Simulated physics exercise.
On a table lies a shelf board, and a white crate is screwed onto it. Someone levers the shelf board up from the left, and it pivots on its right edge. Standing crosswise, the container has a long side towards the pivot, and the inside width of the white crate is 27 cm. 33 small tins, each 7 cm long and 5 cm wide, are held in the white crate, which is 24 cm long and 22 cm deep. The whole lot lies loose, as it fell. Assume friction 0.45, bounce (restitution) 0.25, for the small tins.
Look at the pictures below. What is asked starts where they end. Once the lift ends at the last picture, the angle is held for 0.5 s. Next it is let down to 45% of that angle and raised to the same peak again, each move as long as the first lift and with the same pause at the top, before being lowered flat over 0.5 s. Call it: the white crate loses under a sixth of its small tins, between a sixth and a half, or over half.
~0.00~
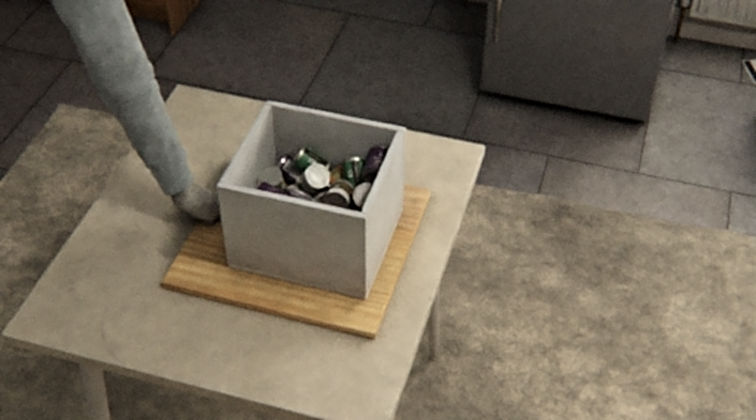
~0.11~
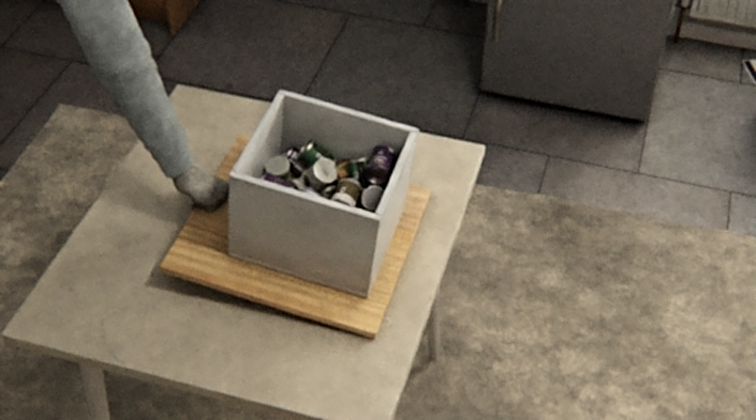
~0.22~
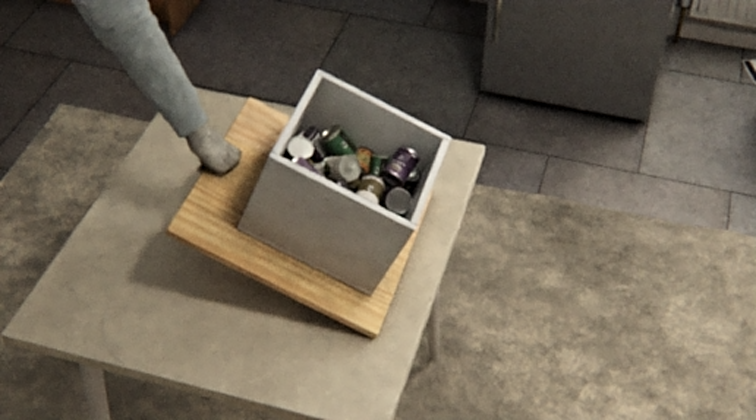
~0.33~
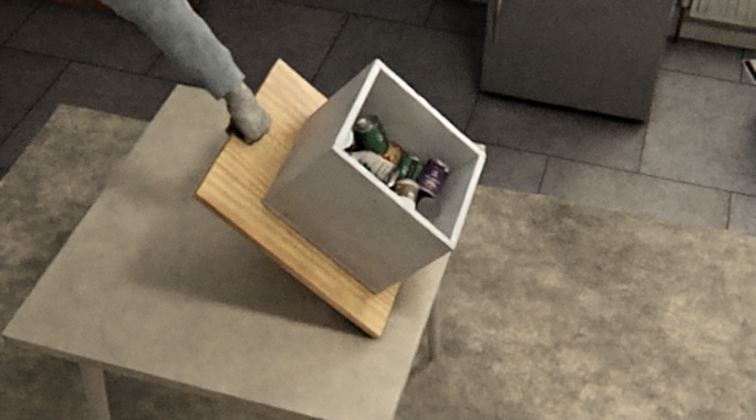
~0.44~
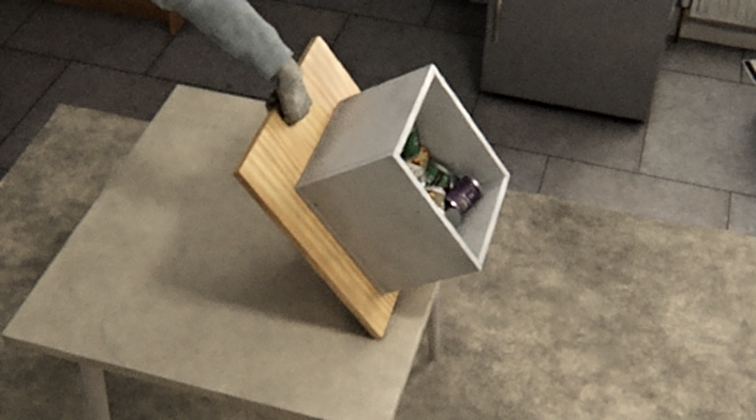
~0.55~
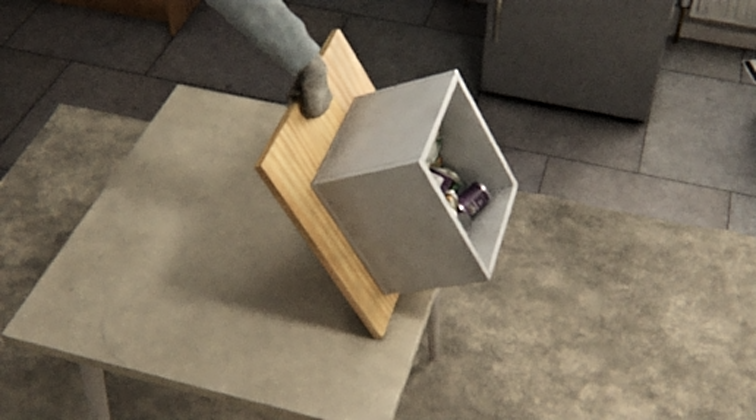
The white crate loses under a sixth of its small tins.
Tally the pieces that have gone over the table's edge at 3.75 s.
Some 0 pieces.
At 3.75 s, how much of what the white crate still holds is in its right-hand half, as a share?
50 per cent, about.
After 1.06 s, tilt 61°; white crate 33 in, 0 out.
After 1.70 s, tilt 30°; white crate 33 in, 0 out.
After 2.60 s, tilt 61°; white crate 33 in, 0 out.
Outcome (at 3.75 s), white crate 33 in, 0 out. Asked share, 0 of 33, 0 per cent.
